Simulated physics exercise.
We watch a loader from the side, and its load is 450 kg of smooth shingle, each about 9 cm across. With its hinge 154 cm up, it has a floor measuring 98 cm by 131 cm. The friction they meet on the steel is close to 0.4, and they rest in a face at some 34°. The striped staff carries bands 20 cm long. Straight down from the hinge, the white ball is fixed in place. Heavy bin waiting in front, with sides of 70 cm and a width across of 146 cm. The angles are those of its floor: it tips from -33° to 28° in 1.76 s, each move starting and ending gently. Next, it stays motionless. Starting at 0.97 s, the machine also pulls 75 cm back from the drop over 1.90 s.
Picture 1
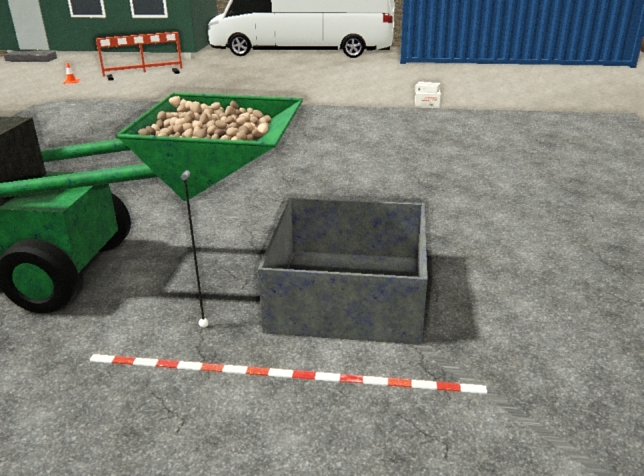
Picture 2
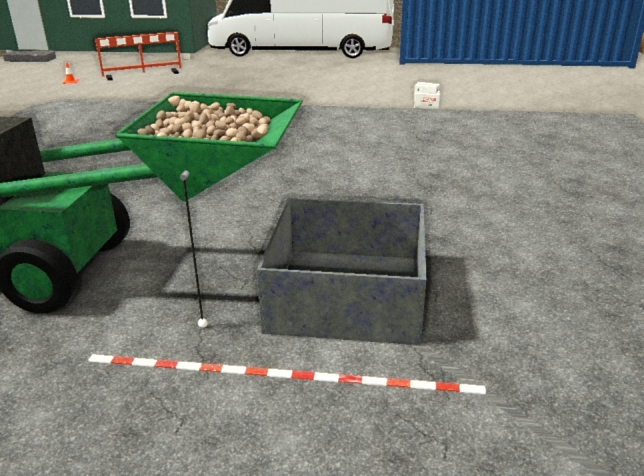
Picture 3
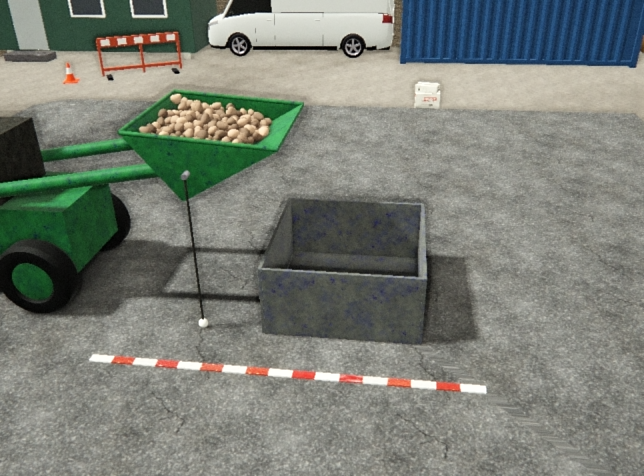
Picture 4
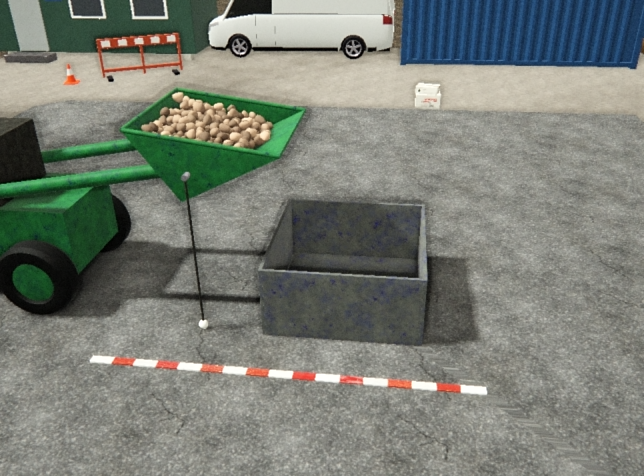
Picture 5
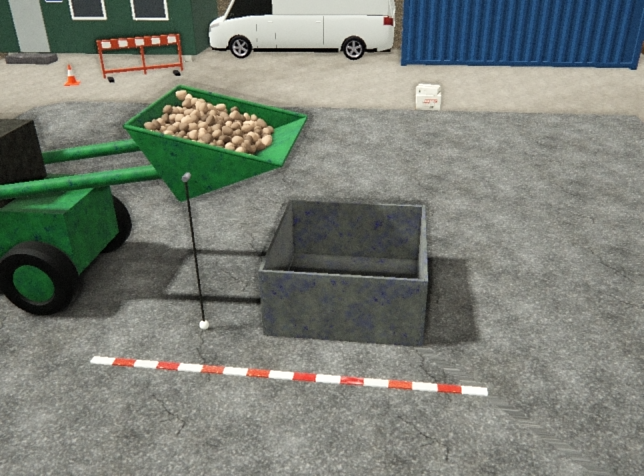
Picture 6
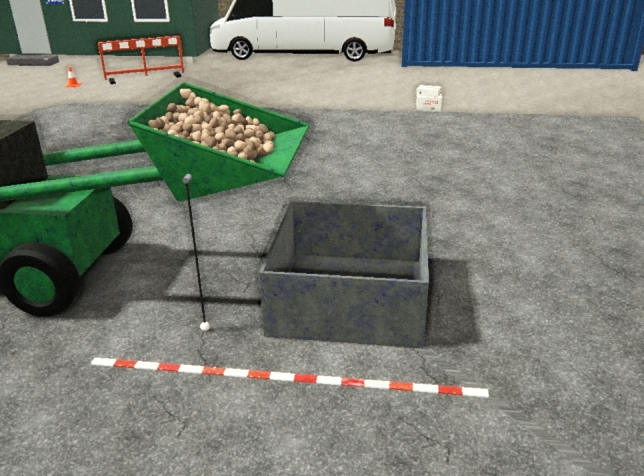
A green loader at the left holds a bucket heaped with tan and brown stones beside an open grey box, seen from the side and slightly above on a grey paved yard. A red-and-white striped staff lies in front, while an orange cone, a barrier, a white van and a blue container stand behind. The bucket gradually tilts its right end downward, its stones shifting little, while the camera stays almost still.
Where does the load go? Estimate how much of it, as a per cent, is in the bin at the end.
Some 45 per cent of it.
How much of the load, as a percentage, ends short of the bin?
Something like 50 out of every hundred parts of the load ends up there.
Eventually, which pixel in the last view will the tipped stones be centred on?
At about pixel (275, 285) in the last view.
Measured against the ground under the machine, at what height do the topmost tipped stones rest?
Some 28 cm above that level.
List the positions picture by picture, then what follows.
In the first picture, the bucket is at -33°, its lip at (276, 145); the top of the load is at (192, 112).
In the second picture, the bucket is at -32°, its lip at (276, 146); the top of the load is at (190, 111).
In the third picture, lip at (278, 150), floor tilted -30°, highest stones at (187, 110).
In the fourth picture, lip at (280, 157), floor tilted -26°, highest stones at (186, 107).
In the fifth picture, lip at (282, 165), floor tilted -22°, highest stones at (185, 105).
In the sixth picture, the bucket is at -17°, its lip at (284, 175); the top of the load is at (185, 105).
A little later the floor is at 18°; 100 % in the bucket; the foremost stones are at (277, 185).
Then the floor is at 28°; 43 % in the bucket, 23 % short of the bin, 34 % in the bin; the foremost stones are at (335, 285).
Later still the floor is at 28°; 0 % in the bucket, 52 % short of the bin, 46 % in the bin, 2 % beside or beyond the bin; the foremost stones are at (416, 296).
In the end the floor is at 28°; 0 % in the bucket, 52 % short of the bin, 46 % in the bin, 2 % beside or beyond the bin; the foremost stones are at (416, 296).
